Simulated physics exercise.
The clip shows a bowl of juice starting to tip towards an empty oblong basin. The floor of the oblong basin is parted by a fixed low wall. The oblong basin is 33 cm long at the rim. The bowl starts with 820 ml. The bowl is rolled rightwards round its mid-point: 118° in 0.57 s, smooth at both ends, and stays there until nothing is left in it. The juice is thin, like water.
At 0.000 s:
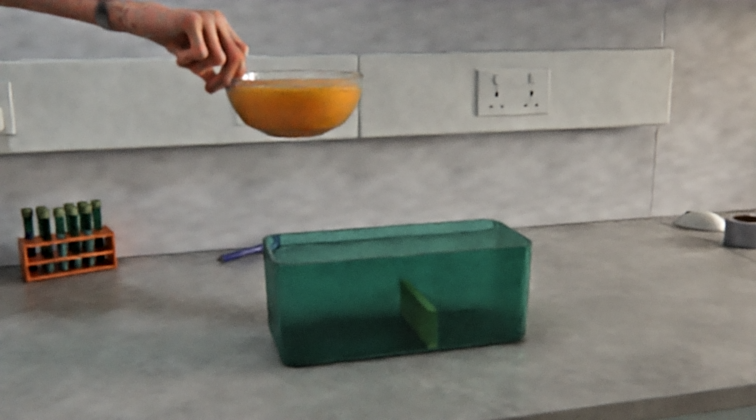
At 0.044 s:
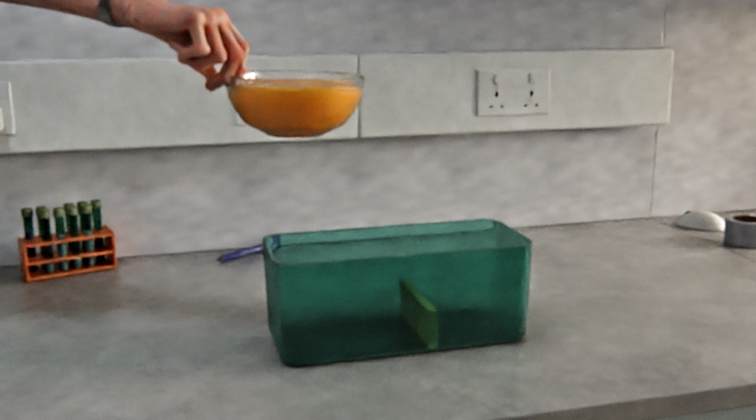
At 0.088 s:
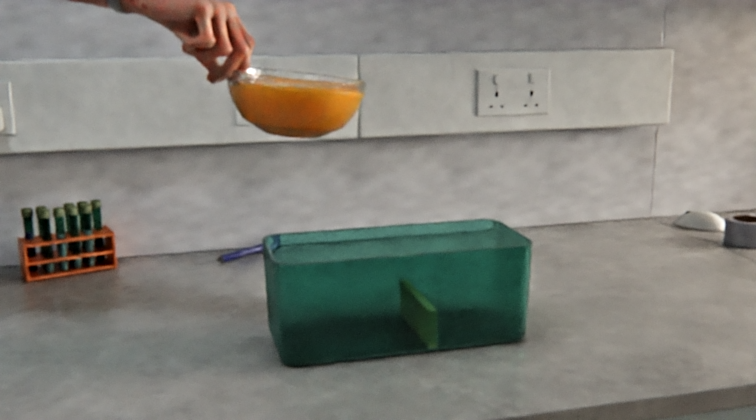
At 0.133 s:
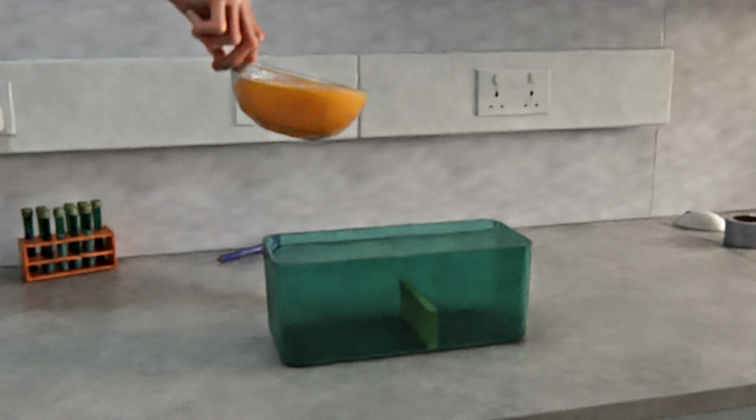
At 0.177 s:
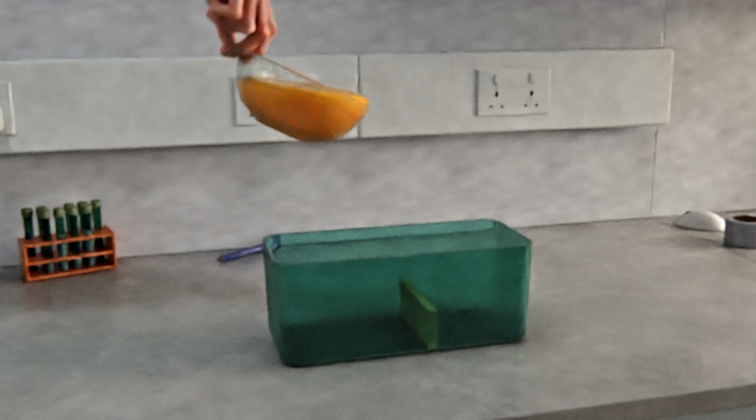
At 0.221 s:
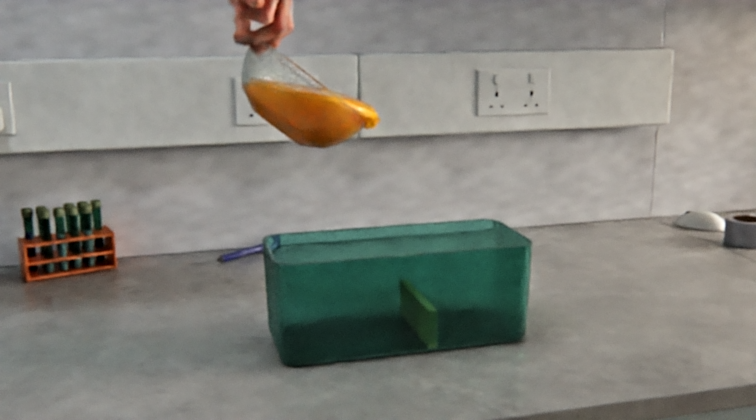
Glass bowl of orange juice tilting rightwards in a hand above a green oblong basin, juice reaching over its lower edge.
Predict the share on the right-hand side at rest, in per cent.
Roughly 29 per cent is past the wall.
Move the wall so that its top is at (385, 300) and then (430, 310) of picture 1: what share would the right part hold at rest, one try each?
In turn about 60 and 35 per cent.
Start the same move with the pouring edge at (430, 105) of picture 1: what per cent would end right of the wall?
Then about 65 per cent.
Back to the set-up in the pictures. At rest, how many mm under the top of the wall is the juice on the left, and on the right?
Left about 30 mm, right about 36 mm.
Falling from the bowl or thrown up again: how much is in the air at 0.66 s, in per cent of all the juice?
Some 8 per cent.
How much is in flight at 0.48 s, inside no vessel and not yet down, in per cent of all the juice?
About 42 per cent.
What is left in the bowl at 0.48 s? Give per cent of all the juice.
Some 2 per cent.
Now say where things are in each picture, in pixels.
In the first frame, tilt 0°; pouring edge (361, 76); surface from (228, 86) to (357, 83); the oblong basin's rim runs from (269, 251) to (514, 232); the wall's top is at (417, 295).
In the second frame, tilt 2°; pouring edge (362, 78); surface from (228, 85) to (358, 84).
In the third frame, tilt 7°; pouring edge (363, 84); surface from (229, 81) to (359, 87).
In the fourth frame, tilt 15°; pouring edge (365, 94); surface from (234, 79) to (362, 91).
In the fifth frame, tilt 26°; pouring edge (365, 108); surface from (239, 79) to (360, 101); 3 per cent is over the edge.
In the sixth frame, tilt 39°; pouring edge (362, 123); surface from (246, 82) to (349, 105); 11 per cent is over the edge.
Then, 0.48 s in, the tilt is 110° and 2 per cent is still to pour, 31 is left of the wall and 24 right of it.
Then, 0.66 s in, the tilt is 118° and 0 per cent is still to pour, 61 is left of the wall and 28 right of it.
Then, 0.86 s in, the tilt is 118° and 0 per cent is still to pour, 59 is left of the wall and 28 right of it.
Then, 1.07 s in, the tilt is 118° and 0 per cent is still to pour, 60 is left of the wall and 29 right of it.
Finally, 60 per cent lies left of the wall, 29 right of it and 11 outside.
